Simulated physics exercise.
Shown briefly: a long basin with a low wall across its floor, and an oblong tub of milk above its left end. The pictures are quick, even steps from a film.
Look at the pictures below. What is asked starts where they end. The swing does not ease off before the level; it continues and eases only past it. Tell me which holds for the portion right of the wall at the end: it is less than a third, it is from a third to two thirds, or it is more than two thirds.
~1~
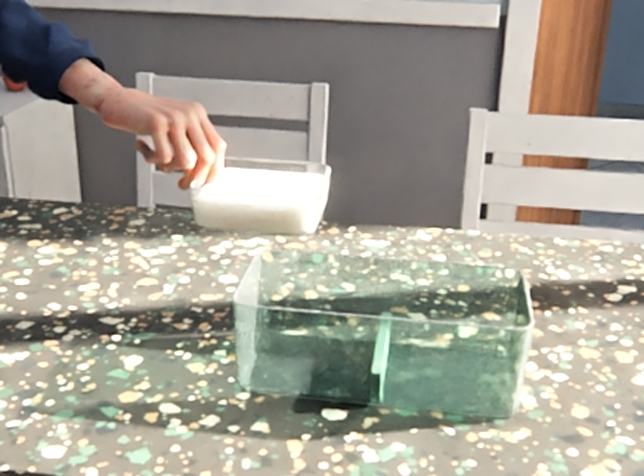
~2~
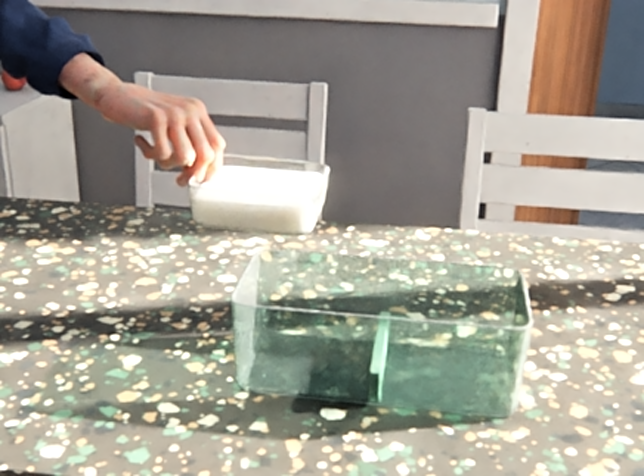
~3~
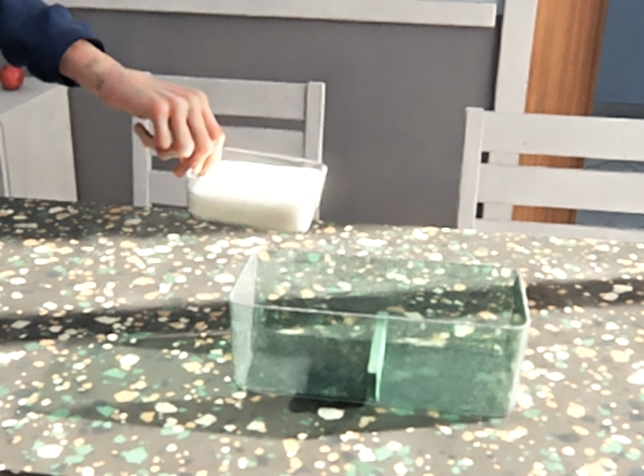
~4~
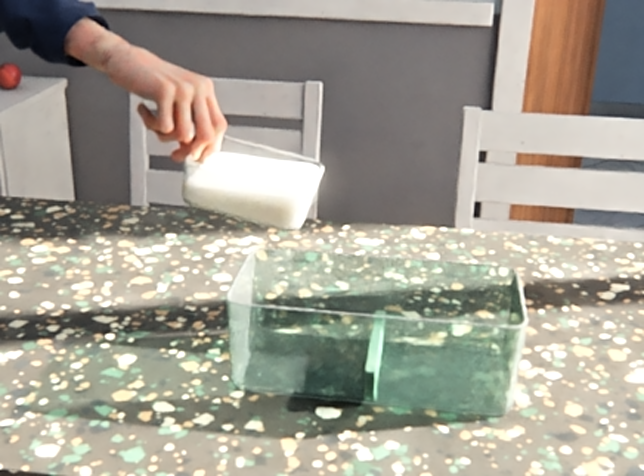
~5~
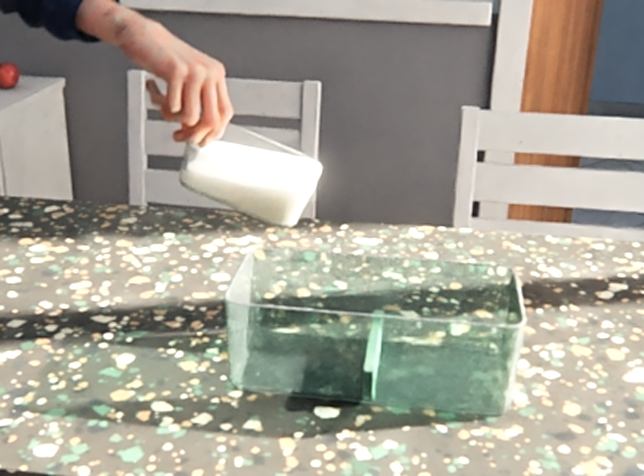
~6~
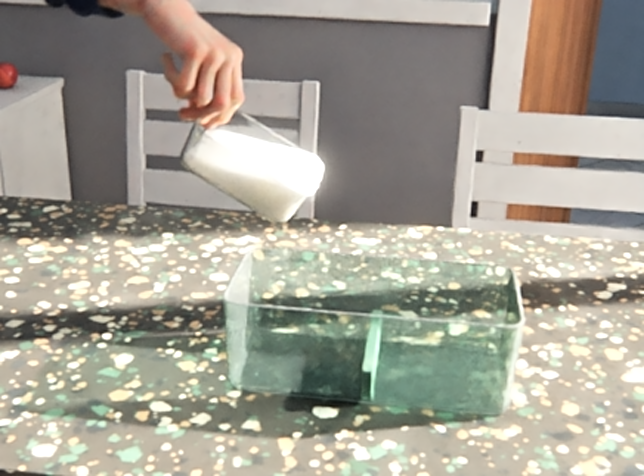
The share that settles right of the wall is larger than two thirds, as I see it.
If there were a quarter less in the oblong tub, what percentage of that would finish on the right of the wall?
Estimated share: Close to 75 per cent.
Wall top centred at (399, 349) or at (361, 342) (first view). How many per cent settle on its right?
You'd get roughly 60 per cent the first time and roughly 80 per cent the second.
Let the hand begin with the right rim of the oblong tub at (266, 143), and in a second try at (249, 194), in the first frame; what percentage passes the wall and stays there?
Roughly 35 per cent, then roughly 10 per cent.
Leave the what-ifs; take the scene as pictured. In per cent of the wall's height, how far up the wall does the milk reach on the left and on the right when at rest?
Left: 10 %. Right: 40 %.
A moment on, the oblong tub is tipped on its side and 12 per cent is still to pour, 5 is left of the wall and 16 right of it.
Next, the oblong tub is tipped on its side and 1 per cent is still to pour, 9 is left of the wall and 83 right of it.
Then the oblong tub is tipped on its side and 0 per cent is still to pour, 21 is left of the wall and 75 right of it.
Later the oblong tub is tipped on its side and 0 per cent is still to pour, 21 is left of the wall and 75 right of it.
Finally, 21 per cent lies left of the wall, 75 right of it and 4 outside.
